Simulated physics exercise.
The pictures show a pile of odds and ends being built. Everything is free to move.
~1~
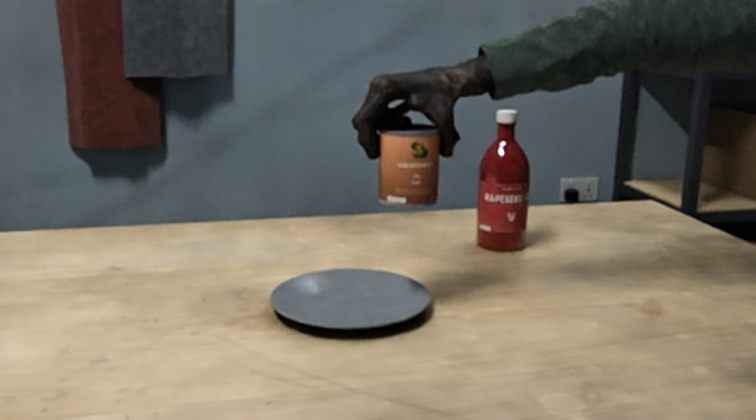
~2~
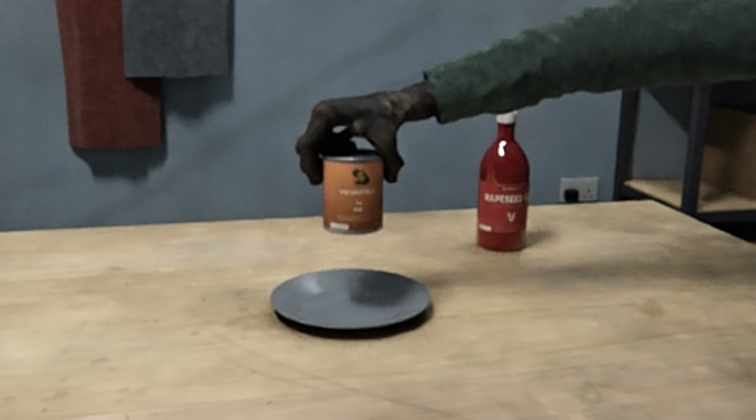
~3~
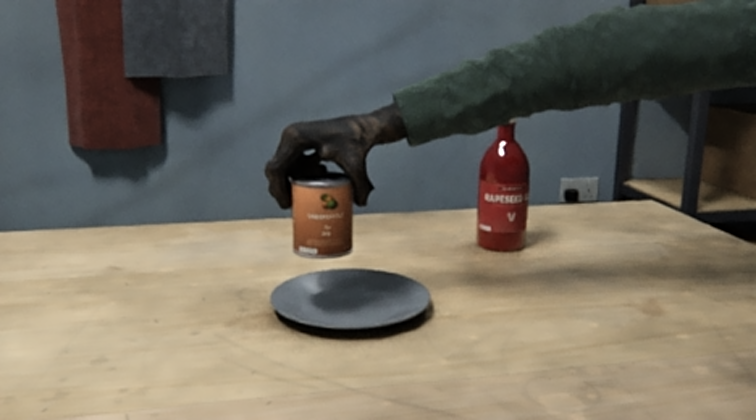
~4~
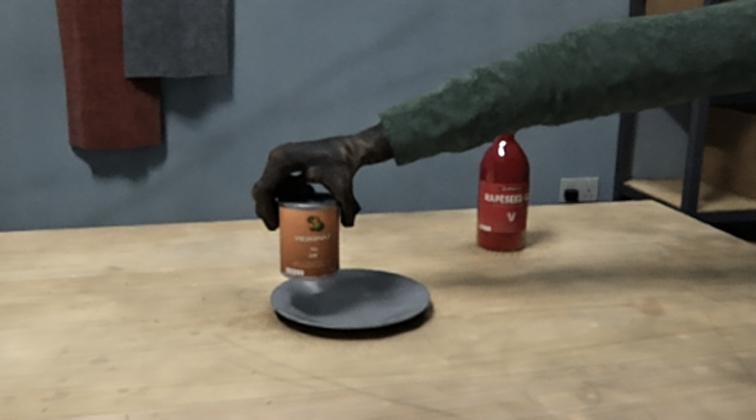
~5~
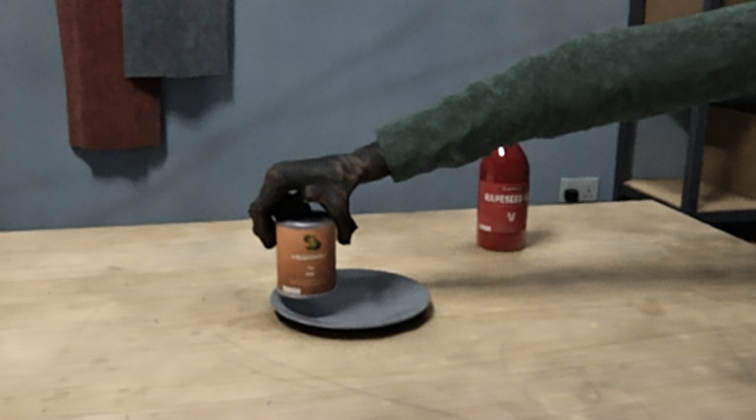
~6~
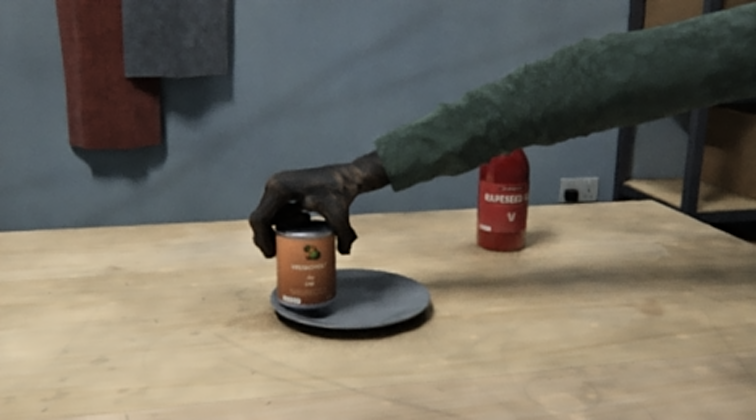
To begin with, a dark hand in a green sleeve holds an orange pot in the air beside a red bottle, above a wooden table with a gray plate. The hand carries the pot left and downward, then lowers it onto the plate's left side, still gripping it, while the bottle stays still.
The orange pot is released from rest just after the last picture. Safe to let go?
In the end the pile holds.
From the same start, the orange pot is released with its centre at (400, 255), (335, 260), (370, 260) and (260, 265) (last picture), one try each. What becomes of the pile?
In the first case it keeps its balance; in the second case it keeps its balance; in the third case it holds; in the fourth case it comes apart.
Then, 0.20 s past the last view, nothing moves.
Then, 0.50 s past the last view, orange pot resting near (306, 263).
Finally, all 3 still in place. Final places as the last picture's camera would see them, orange pot near (306, 263). The pile keeps its balance.
